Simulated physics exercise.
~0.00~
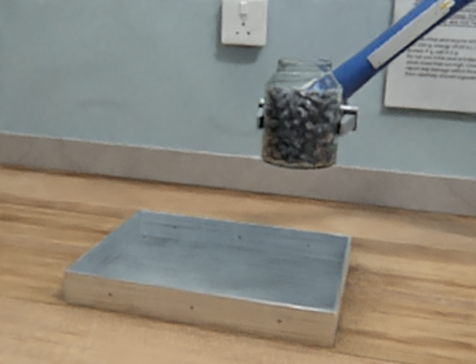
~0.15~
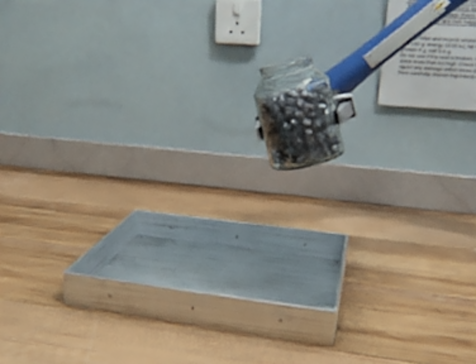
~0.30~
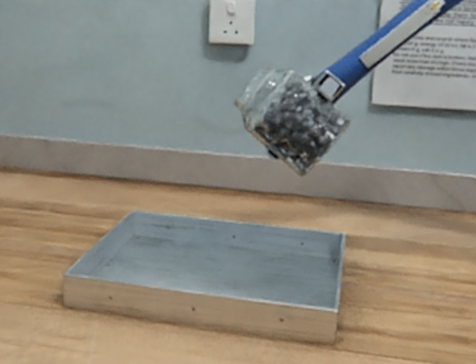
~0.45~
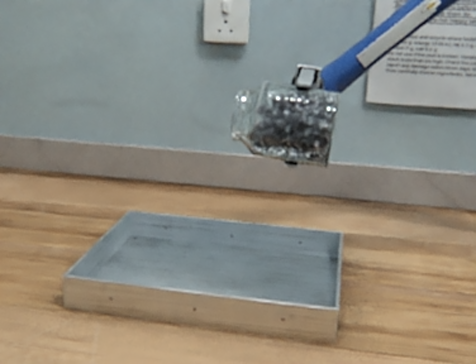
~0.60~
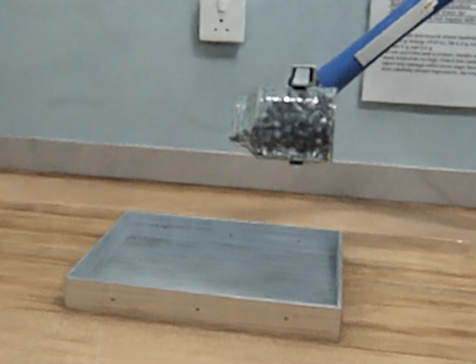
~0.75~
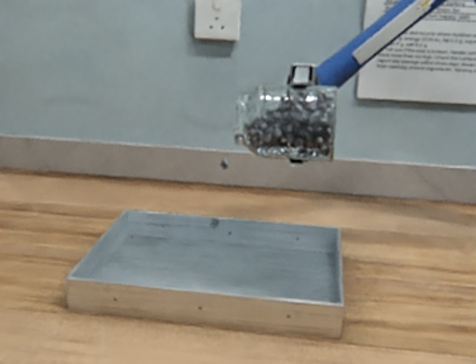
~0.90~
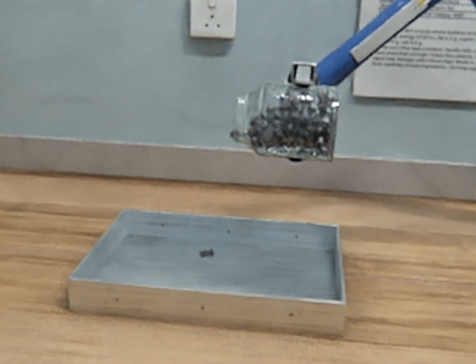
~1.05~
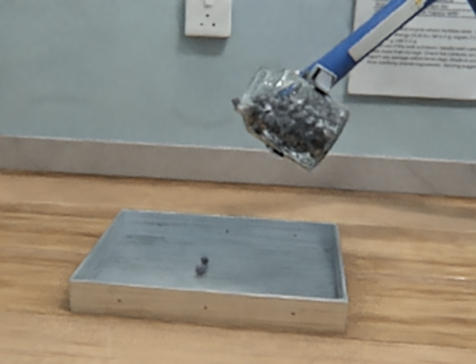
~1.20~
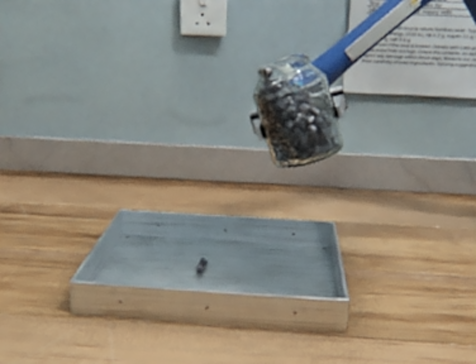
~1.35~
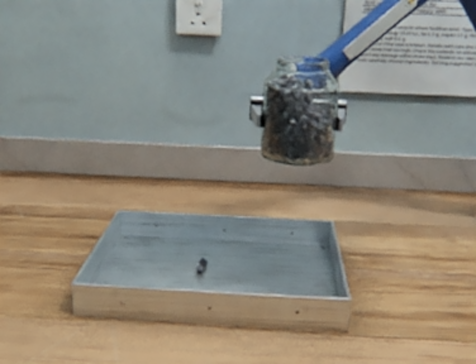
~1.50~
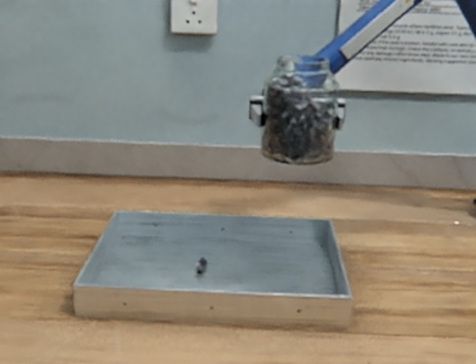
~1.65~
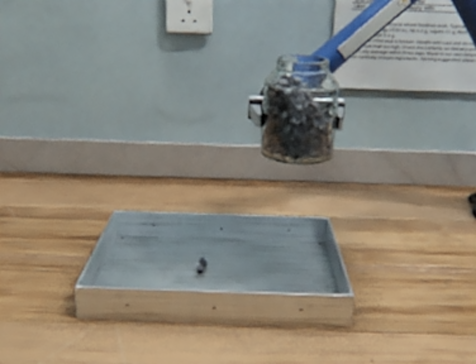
A glass jar filled with small dark pebbles, held by a blue robot arm, tips leftward onto its side above a shallow metal tray, and a couple of pebbles drop in. The arm turns the jar upright again, still nearly full, while the fallen pebbles rest in the tray.
